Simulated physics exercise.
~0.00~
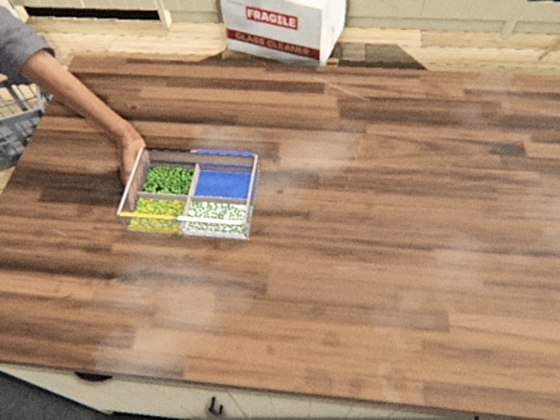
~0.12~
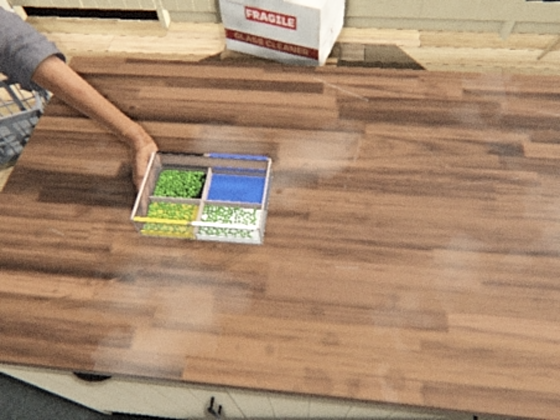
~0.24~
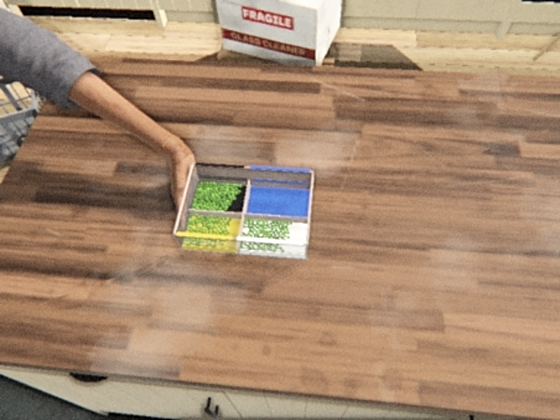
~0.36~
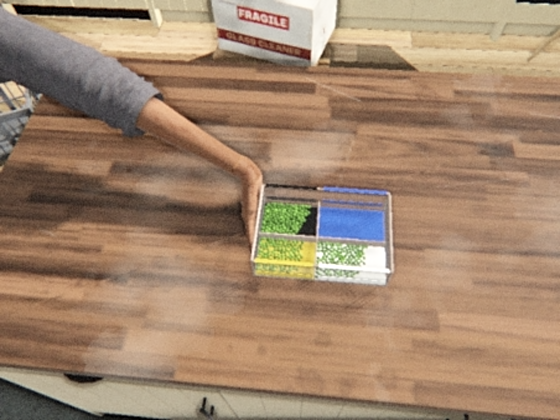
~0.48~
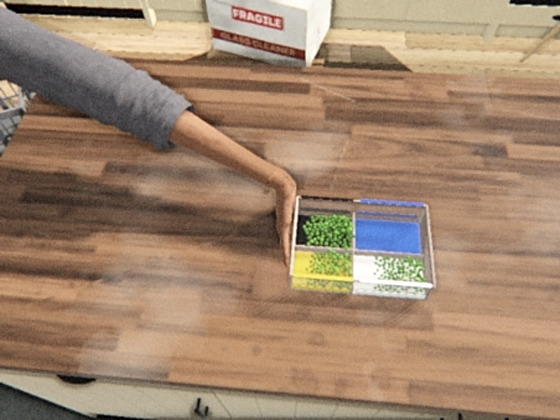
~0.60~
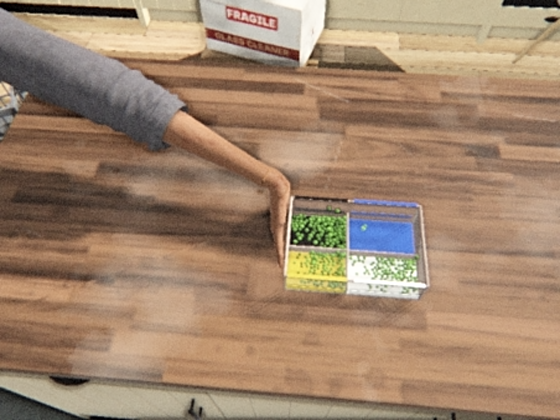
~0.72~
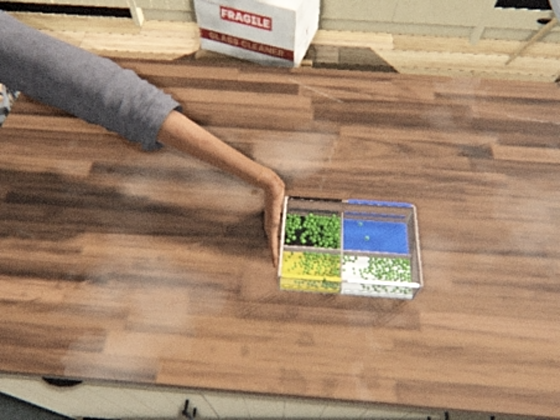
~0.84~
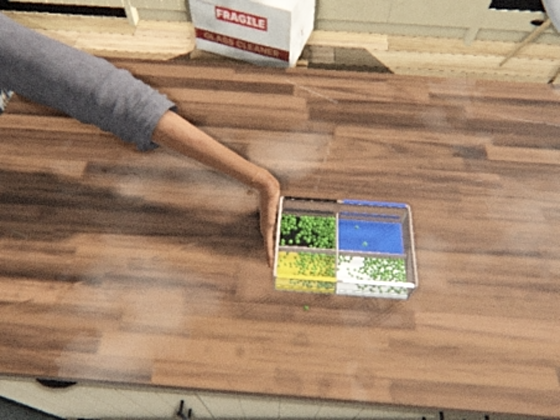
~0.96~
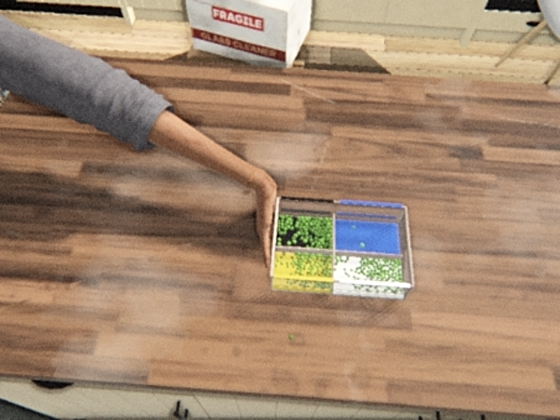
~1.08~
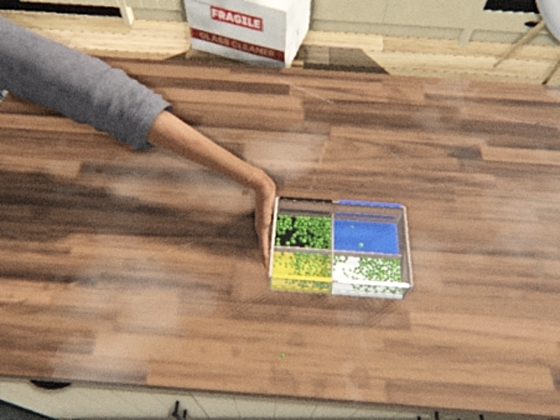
The clip shows a hand sliding a clear divided tray of small green pieces rightward across a wooden surface, then stopping as the pieces shift and a few land in the blue section. At the end the hand still holds the tray, with most pieces in the black, yellow and white sections.
